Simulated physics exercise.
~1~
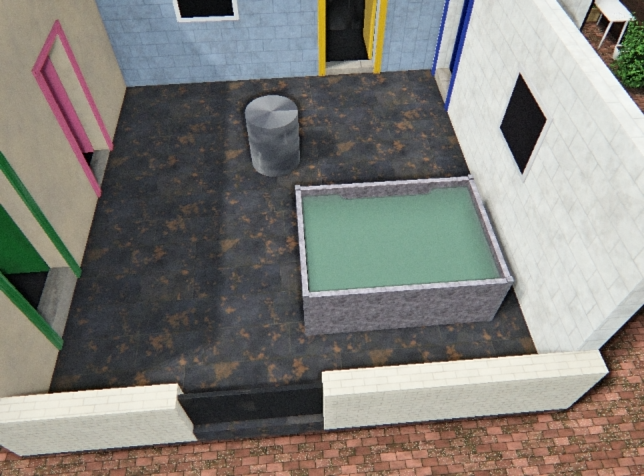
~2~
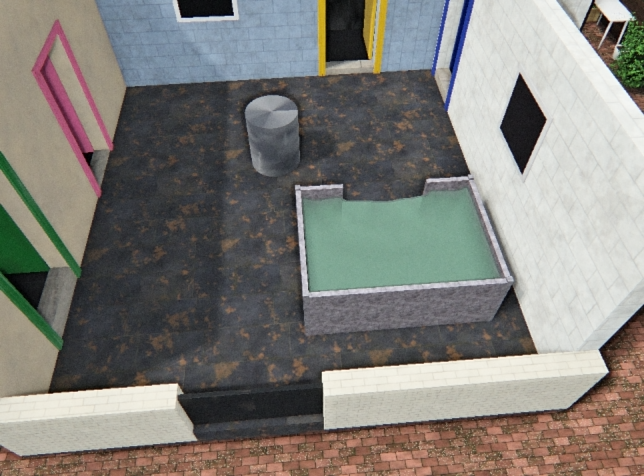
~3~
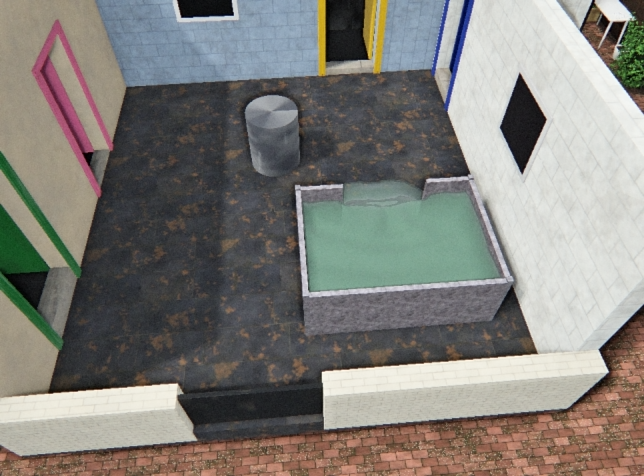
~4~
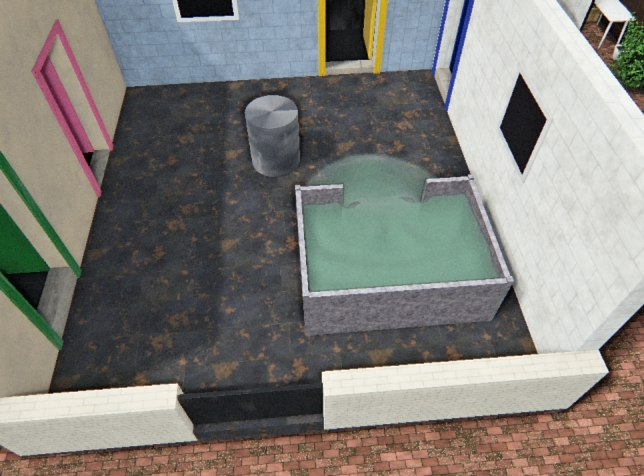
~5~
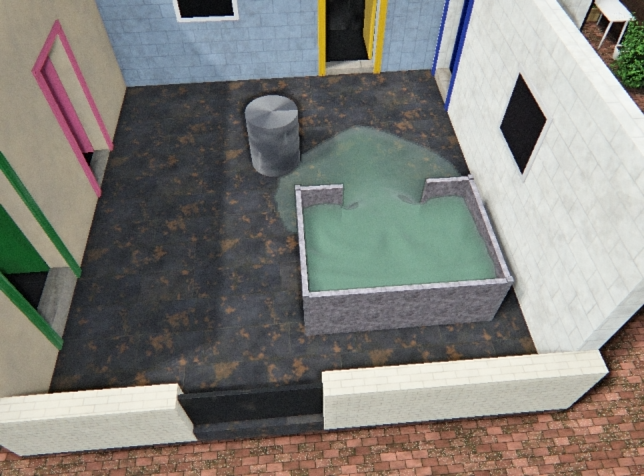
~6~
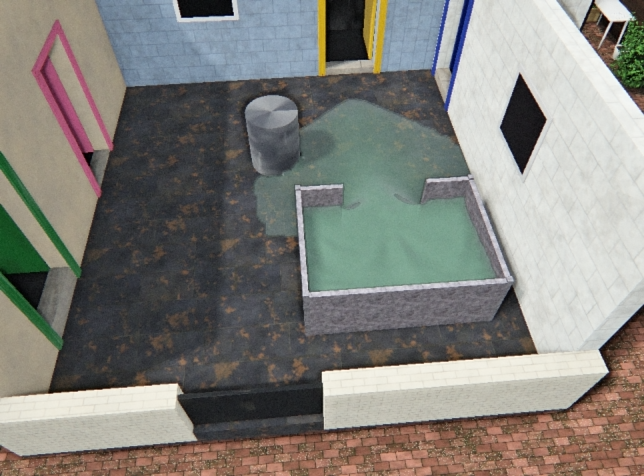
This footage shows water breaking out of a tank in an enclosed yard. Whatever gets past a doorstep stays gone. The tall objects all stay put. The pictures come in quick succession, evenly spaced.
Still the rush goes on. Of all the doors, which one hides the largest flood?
That would be the yellow door.
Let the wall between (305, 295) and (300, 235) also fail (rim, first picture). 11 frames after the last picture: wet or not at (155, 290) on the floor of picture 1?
There: Covered.
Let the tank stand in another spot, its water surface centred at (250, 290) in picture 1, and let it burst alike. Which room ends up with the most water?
It's the pink one.
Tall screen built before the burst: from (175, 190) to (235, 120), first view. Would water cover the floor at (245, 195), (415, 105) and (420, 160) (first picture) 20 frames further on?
Going through them in order, I get inundated, inundated and inundated.
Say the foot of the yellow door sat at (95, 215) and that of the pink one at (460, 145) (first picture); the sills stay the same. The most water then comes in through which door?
It's the door marked pink.
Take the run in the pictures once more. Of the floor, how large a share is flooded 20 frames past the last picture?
Roughly 55 percent.
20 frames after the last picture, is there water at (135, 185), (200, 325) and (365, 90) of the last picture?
Taking them one at a time, they come out soaked, high and dry, soaked.
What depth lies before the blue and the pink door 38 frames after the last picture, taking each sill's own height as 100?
Depth ratios, approx.: 60 and 240 percent.
A moment on, water covers 35 % of the floor; yellow door some in, blue door wet at the sill, nothing in, green door not reached, pink door not reached.
Next, water covers 45 % of the floor; yellow door a lot in, blue door a trickle in, green door not reached, pink door not reached.
Then, water covers 55 % of the floor; yellow door a lot in, blue door some in, green door not reached, pink door a trickle in.
Later, water covers 80 % of the floor; yellow door a lot in, blue door some in, green door wet at the sill, nothing in, pink door some in.
In the end, water covers 95 % of the floor; yellow door a lot in, blue door some in, green door wet at the sill, nothing in, pink door a lot in; the yellow door has let in the most.
